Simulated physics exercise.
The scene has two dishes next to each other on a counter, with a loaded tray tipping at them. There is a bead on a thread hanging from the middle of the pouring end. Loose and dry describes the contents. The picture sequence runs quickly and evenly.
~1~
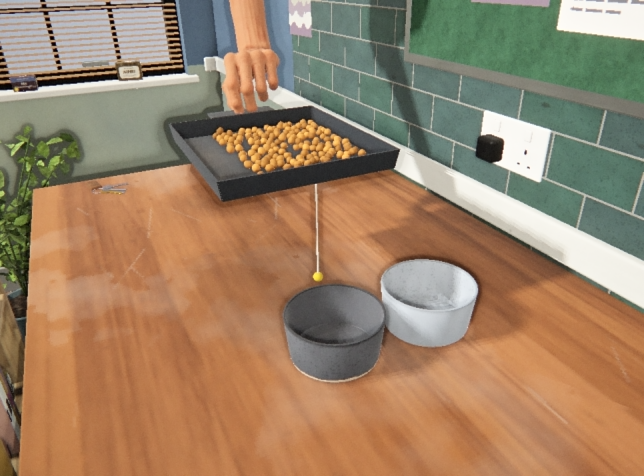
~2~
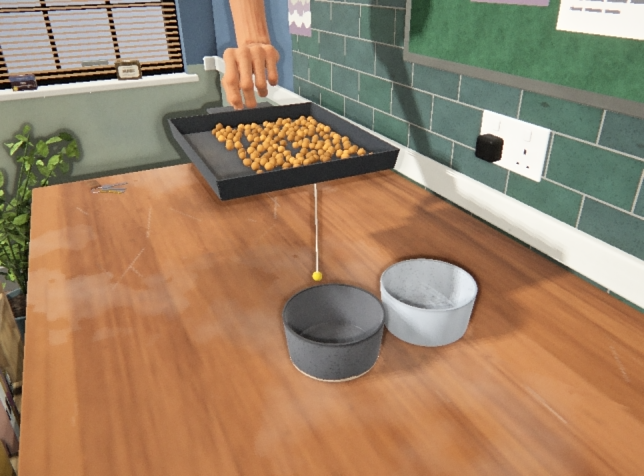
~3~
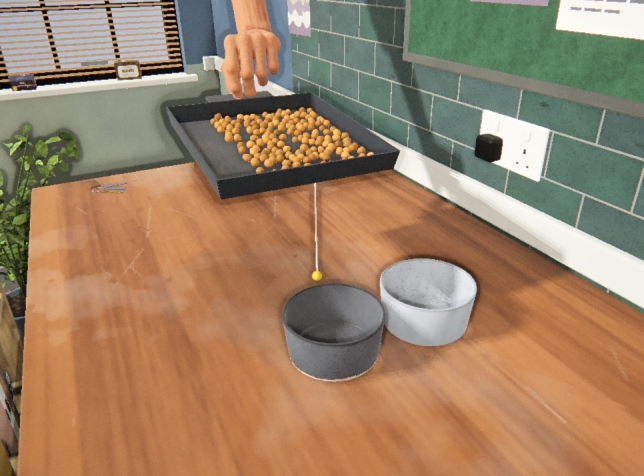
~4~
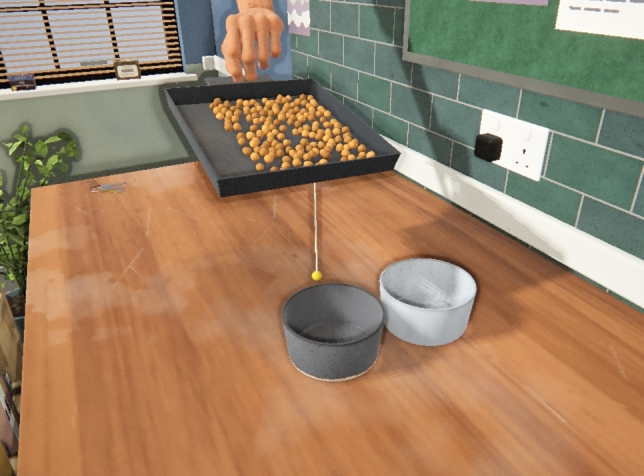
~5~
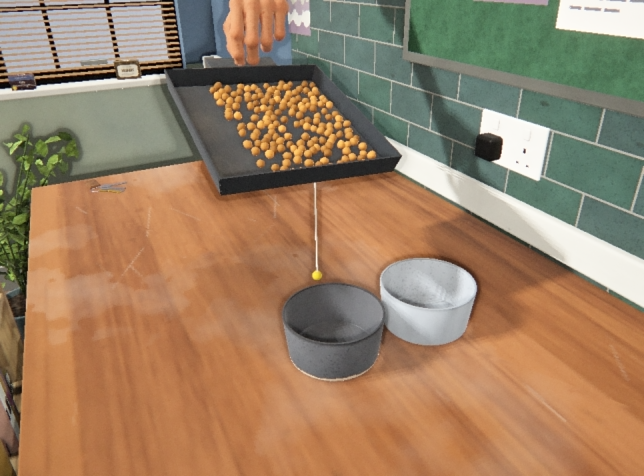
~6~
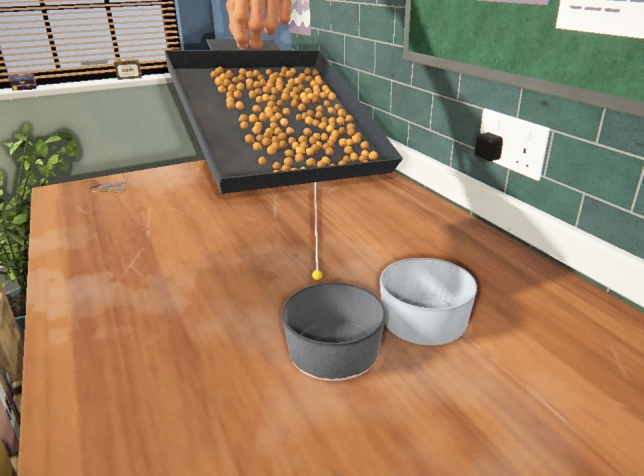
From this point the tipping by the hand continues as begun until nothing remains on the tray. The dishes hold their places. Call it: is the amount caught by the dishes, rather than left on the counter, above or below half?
Above half.
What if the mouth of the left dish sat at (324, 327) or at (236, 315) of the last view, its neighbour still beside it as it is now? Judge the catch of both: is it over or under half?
Result, first setup: The bulk; second setup: The minor share.
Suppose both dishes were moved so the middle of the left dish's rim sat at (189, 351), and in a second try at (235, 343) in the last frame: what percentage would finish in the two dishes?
Roughly 20 per cent, and 50 per cent.
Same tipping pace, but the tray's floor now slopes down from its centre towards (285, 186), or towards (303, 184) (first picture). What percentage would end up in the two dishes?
Shares: 50 %, then 60 %.
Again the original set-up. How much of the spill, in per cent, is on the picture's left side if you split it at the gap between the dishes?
I reckon around 30 per cent.
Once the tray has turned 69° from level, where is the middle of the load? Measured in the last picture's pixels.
Load centre: Approx. (341, 143).
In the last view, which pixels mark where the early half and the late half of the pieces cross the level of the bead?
Earlier portion about (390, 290); later portion about (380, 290).
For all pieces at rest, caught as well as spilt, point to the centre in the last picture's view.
At about (384, 337), give or take.
Soon after the last picture, tray tipped steeply; all on the tray.
A little later, tray tipped past a quarter turn; nearly all on the tray; a stray few in the right dish; a stray few outside both; a stray few in the air.
Later still, tray tipped past a quarter turn; about a third in the left dish; about a third in the right dish; about a quarter outside both.
At rest, tray tipped past a quarter turn; about a third in the left dish; about a third in the right dish; about a quarter outside both.
